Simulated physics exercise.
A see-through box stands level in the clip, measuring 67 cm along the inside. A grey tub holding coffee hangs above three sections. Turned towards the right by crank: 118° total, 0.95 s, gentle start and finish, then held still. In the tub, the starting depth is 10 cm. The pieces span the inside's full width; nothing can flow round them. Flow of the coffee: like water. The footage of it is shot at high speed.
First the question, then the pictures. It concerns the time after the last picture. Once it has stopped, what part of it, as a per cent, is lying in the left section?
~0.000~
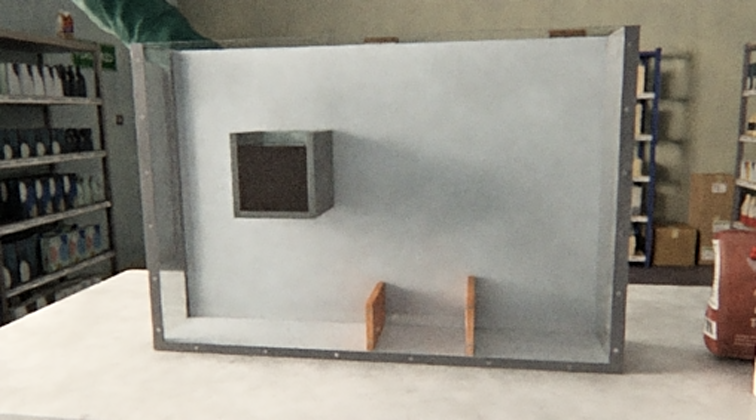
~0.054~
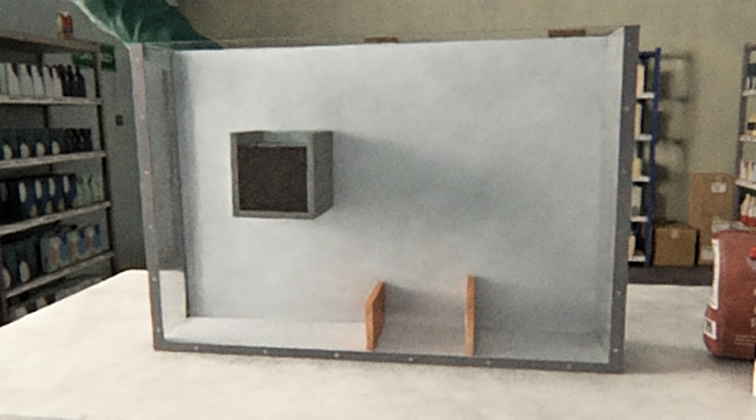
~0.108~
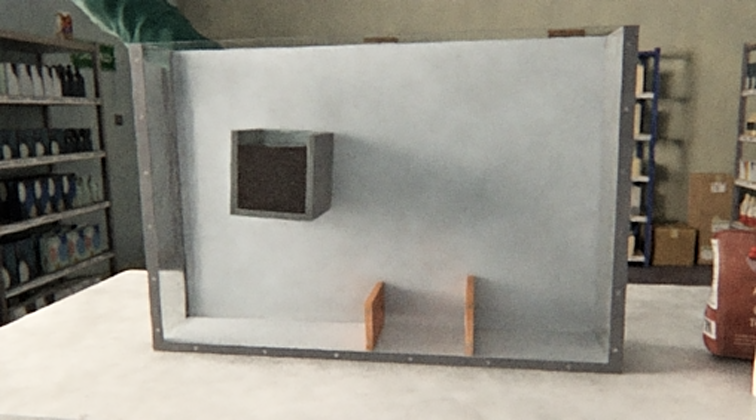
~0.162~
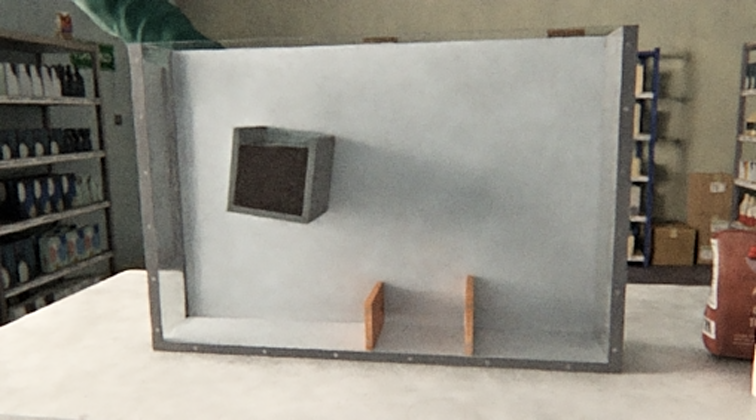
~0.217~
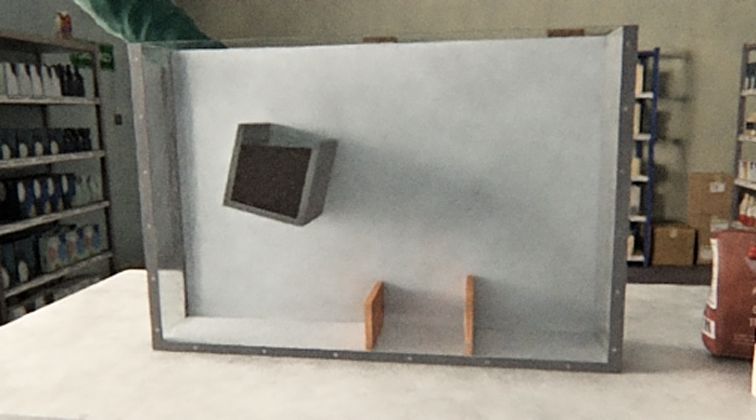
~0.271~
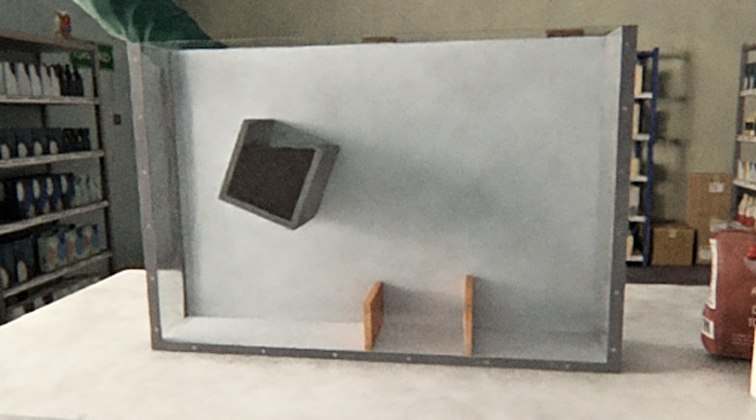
The left section has about 50 %.
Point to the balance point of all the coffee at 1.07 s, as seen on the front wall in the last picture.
Centre of mass, front wall: Approx. (347, 319).
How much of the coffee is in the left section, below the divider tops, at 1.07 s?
About 42 %.
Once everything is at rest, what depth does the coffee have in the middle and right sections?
3.5 cm and 0.5 cm, give or take.
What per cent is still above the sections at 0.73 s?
About 65 per cent.
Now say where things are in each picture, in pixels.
In the first picture, tilt 0°; lip (310, 134); the highest coffee is at (287, 147); divider tops at (369, 305) and (470, 298).
In the second picture, tilt 1°; lip (310, 135); the highest coffee is at (278, 148).
In the third picture, tilt 4°; lip (311, 137); the highest coffee is at (247, 148).
In the fourth picture, tilt 8°; lip (314, 140); the highest coffee is at (248, 147).
In the fifth picture, tilt 15°; lip (317, 145); the highest coffee is at (253, 147).
In the sixth picture, tilt 22°; lip (319, 152); the highest coffee is at (255, 149).
Then, 0.47 s in, hardly anything has reached the bottom yet.
Then, 0.73 s in, 34 per cent is down, the largest part in the middle section.
Then, 1.07 s in, 84 per cent is down, the largest part in the left section.
Finally, the split from left to right is 48, 48 and 5 per cent.
